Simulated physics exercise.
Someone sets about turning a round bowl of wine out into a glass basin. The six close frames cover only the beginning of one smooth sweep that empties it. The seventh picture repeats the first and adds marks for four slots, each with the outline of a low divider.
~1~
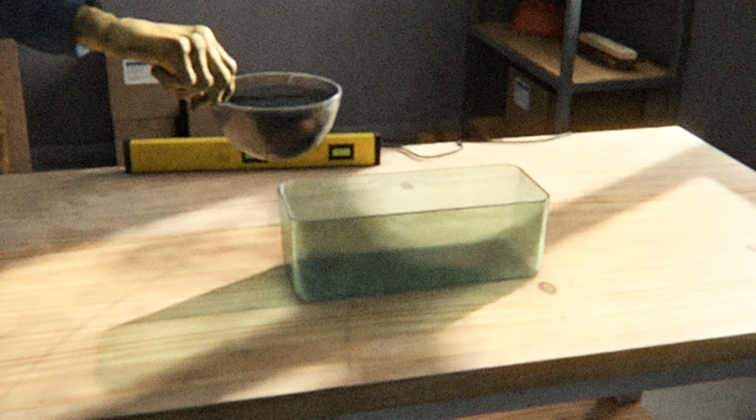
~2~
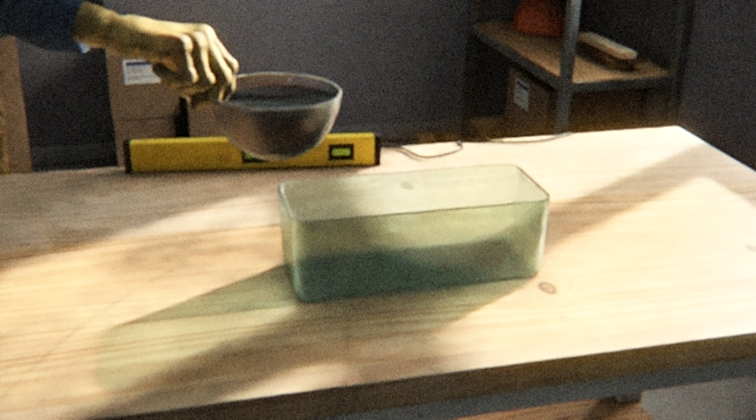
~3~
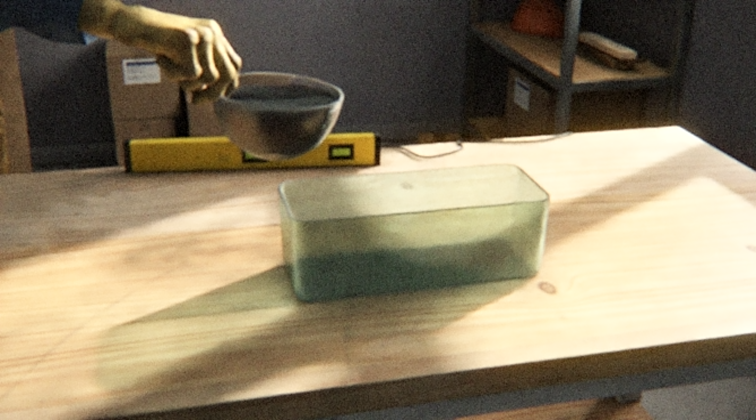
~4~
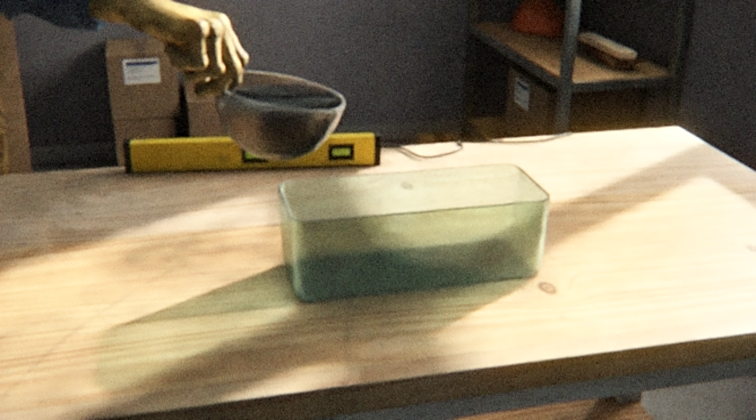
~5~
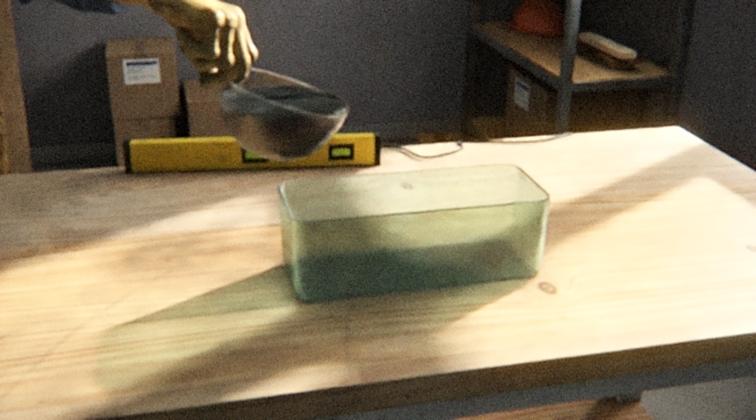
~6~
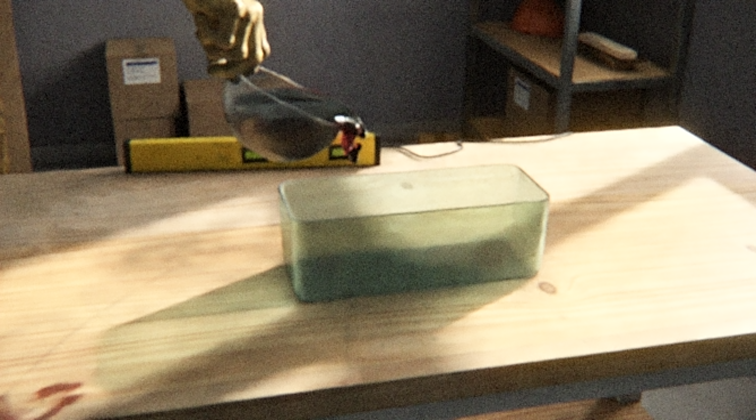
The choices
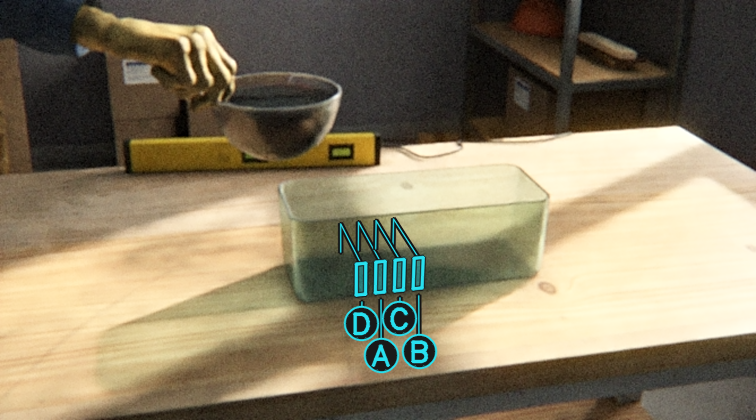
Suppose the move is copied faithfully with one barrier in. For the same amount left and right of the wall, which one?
Choose C.
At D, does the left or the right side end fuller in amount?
The right side.
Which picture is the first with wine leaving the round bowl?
Picture 5.
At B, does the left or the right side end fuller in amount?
More ends on the left.
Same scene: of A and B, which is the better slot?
Slot A.
In cyan, A at (381, 299); B at (418, 295); C at (400, 297); D at (361, 301).
With A, about 29 % ends left of the wall and 71 % right of it.
With B, about 83 % ends left of the wall and 17 % right of it.
With C, about 50 % ends left of the wall and 50 % right of it.
With D, about 14 % ends left of the wall and 85 % right of it.
